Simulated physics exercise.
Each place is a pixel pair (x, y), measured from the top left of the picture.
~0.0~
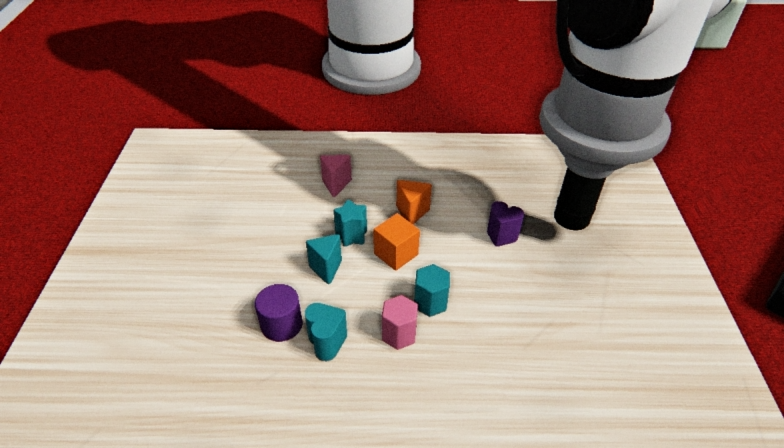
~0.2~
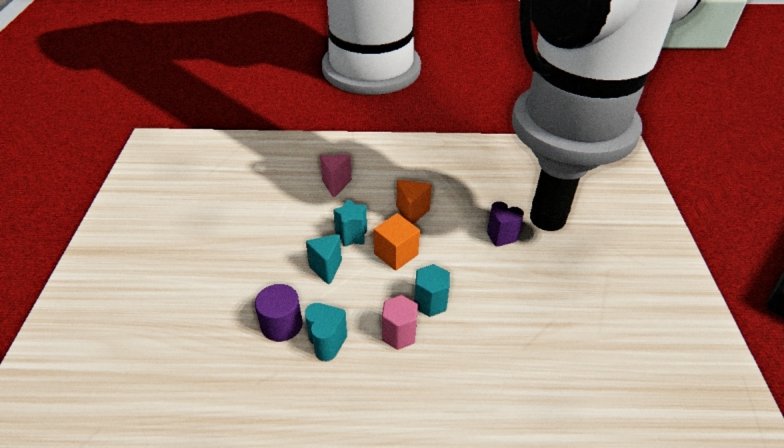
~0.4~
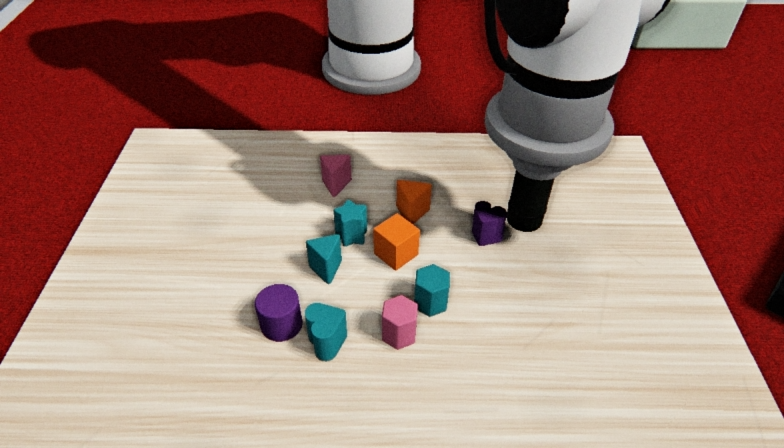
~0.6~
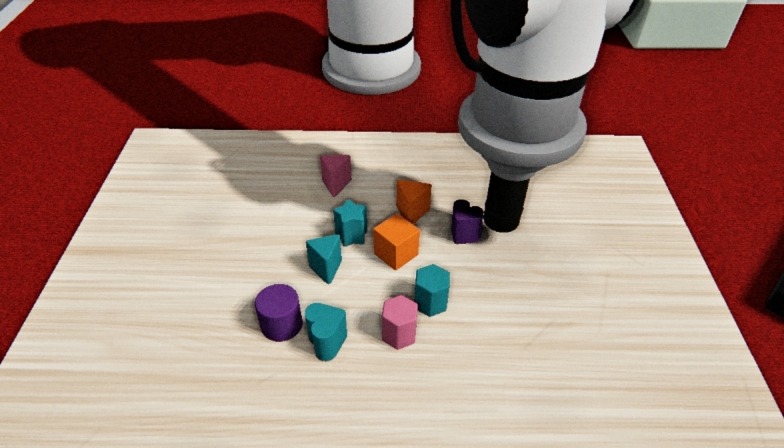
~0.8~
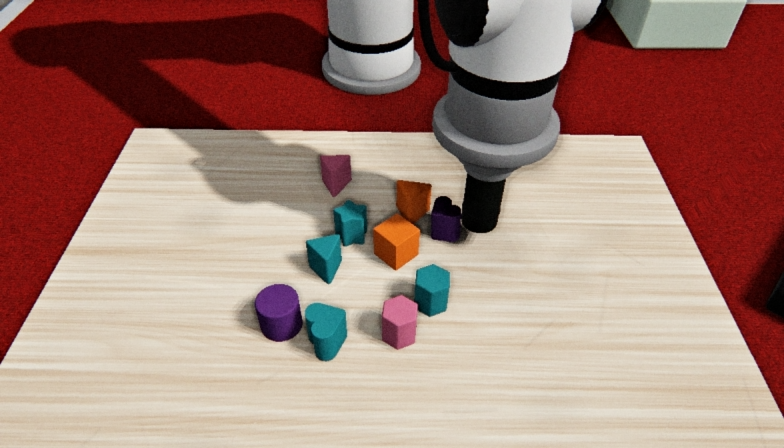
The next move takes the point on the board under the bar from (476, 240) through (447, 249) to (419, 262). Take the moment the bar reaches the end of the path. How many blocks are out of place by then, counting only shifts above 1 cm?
I'd put the number at two.
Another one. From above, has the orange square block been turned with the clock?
The answer is yes.
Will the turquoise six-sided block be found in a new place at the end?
Final answer: No.
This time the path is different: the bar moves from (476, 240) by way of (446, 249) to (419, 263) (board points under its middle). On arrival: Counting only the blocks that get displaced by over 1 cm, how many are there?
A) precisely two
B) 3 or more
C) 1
I choose A.
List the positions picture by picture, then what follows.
Tip of the bar at (571, 219), middles of tops, orange square block at (397, 229), turquoise six-sided block at (433, 277), purple heart at (507, 211), in the first picture.
Bar at (547, 220), nothing pushed, in the second picture.
Bar at (524, 221), purple heart at (490, 211), in the third picture.
Bar at (501, 221), purple heart at (467, 210), in the fourth picture.
Bar at (479, 222), orange square block at (397, 229), turquoise six-sided block at (433, 277), purple heart at (446, 207), in the fifth picture.
What follows on the original path. Halfway along, bar at (448, 231); purple heart at (427, 207), turned 65° clockwise.
At the end, bar at (420, 243); orange square block at (380, 230), turned 25° clockwise; turquoise six-sided block unmoved; purple heart at (424, 210), turned 95° clockwise.
